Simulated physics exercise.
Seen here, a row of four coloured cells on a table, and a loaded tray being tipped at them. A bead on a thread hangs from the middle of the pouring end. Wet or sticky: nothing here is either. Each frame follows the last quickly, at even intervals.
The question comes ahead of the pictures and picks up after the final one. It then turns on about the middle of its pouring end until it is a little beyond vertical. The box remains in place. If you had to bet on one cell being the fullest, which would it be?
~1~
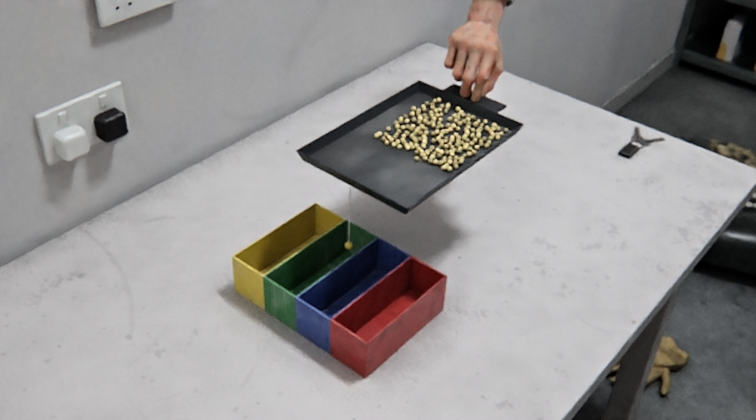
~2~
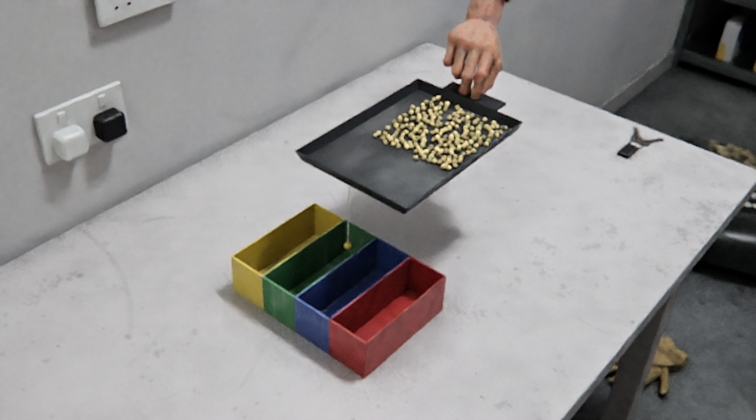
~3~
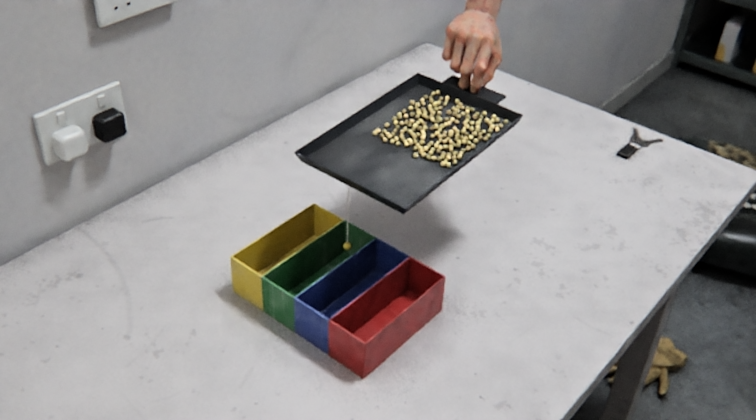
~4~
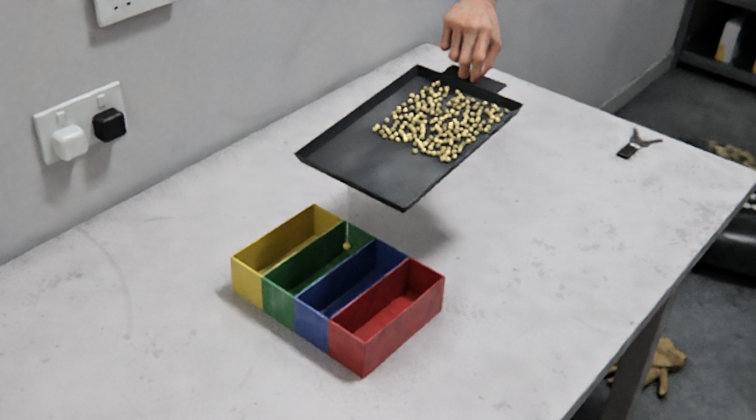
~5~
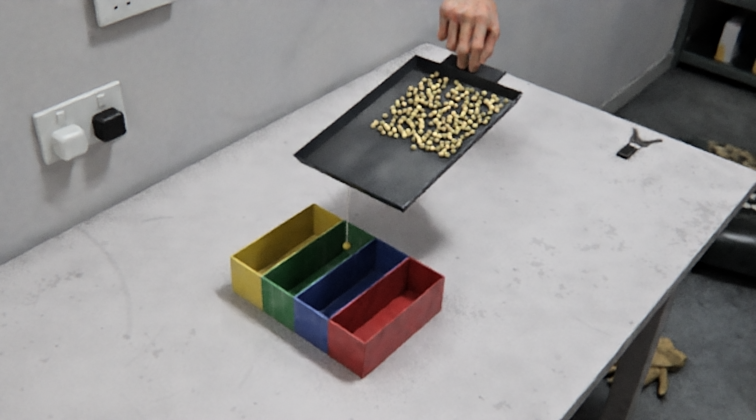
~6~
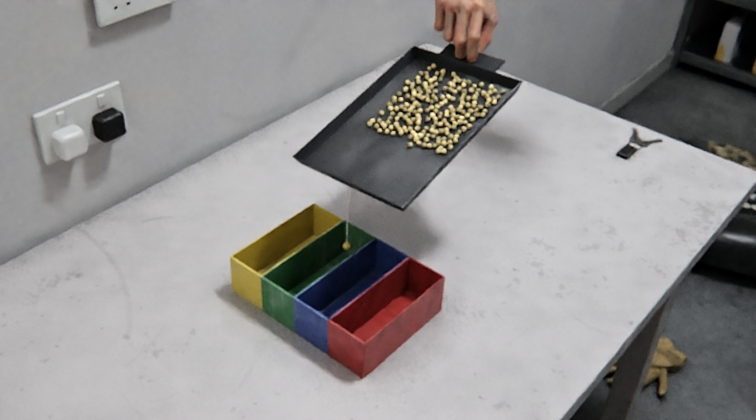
I would bet on the yellow cell.
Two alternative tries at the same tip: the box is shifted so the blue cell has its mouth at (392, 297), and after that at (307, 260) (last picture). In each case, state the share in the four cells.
Close to 40 %, followed by close to 100 %.
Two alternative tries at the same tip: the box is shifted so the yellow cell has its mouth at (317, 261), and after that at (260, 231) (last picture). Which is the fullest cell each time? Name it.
Try 1 - yellow; try 2 - that green cell.
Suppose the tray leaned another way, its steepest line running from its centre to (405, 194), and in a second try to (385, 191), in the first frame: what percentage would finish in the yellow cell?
The first gives 0 %, the second 0 %.
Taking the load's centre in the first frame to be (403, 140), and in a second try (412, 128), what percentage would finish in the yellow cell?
You'd get 60 % the first time and 60 % the second.
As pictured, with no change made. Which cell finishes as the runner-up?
I'd say the green one takes second place.
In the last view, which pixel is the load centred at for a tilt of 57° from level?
In the last view, the load is centred near (302, 206).
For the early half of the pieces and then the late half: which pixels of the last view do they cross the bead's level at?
Initially about (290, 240); subsequently about (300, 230).
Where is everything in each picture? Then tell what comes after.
In the first frame, corners of the pouring end at (303, 150) and (406, 204), level; middle of the load at (441, 136), soya beans; bead on its thread at (349, 246); yellow cell at (249, 280); green cell at (280, 301); blue cell at (314, 322); red cell at (349, 345).
In the second frame, corners of the pouring end at (301, 150) and (405, 204), level; middle of the load at (440, 134).
In the third frame, corners of the pouring end at (301, 152) and (404, 204), tipped barely, lowest at the left corner; middle of the load at (440, 130).
In the fourth frame, corners of the pouring end at (300, 153) and (403, 203), tipped a little, lowest at the left corner; middle of the load at (440, 123).
In the fifth frame, corners of the pouring end at (299, 154) and (402, 203), tipped a little, lowest at the left corner; middle of the load at (439, 116).
In the sixth frame, corners of the pouring end at (299, 155) and (401, 202), tipped clearly, lowest at the left corner; middle of the load at (436, 111); yellow cell at (247, 280); green cell at (278, 301); blue cell at (311, 323); red cell at (346, 346).
Soon, tray tipped steeply; about half on the tray; about a quarter in the yellow cell; about a quarter in the green cell; a stray few in the blue cell; a small part falling or outside the box.
A while on, tray tipped right over; a small part on the tray; about half in the yellow cell; about a quarter in the green cell; a stray few in the blue cell; about a quarter falling or outside the box.
Towards the end, tray tipped past a quarter turn; about half in the yellow cell; about a third in the green cell; a stray few in the blue cell; a small part falling or outside the box.
Finally, tray tipped past a quarter turn; about half in the yellow cell; about a third in the green cell; a stray few in the blue cell; none in the red cell; a small part outside the box.
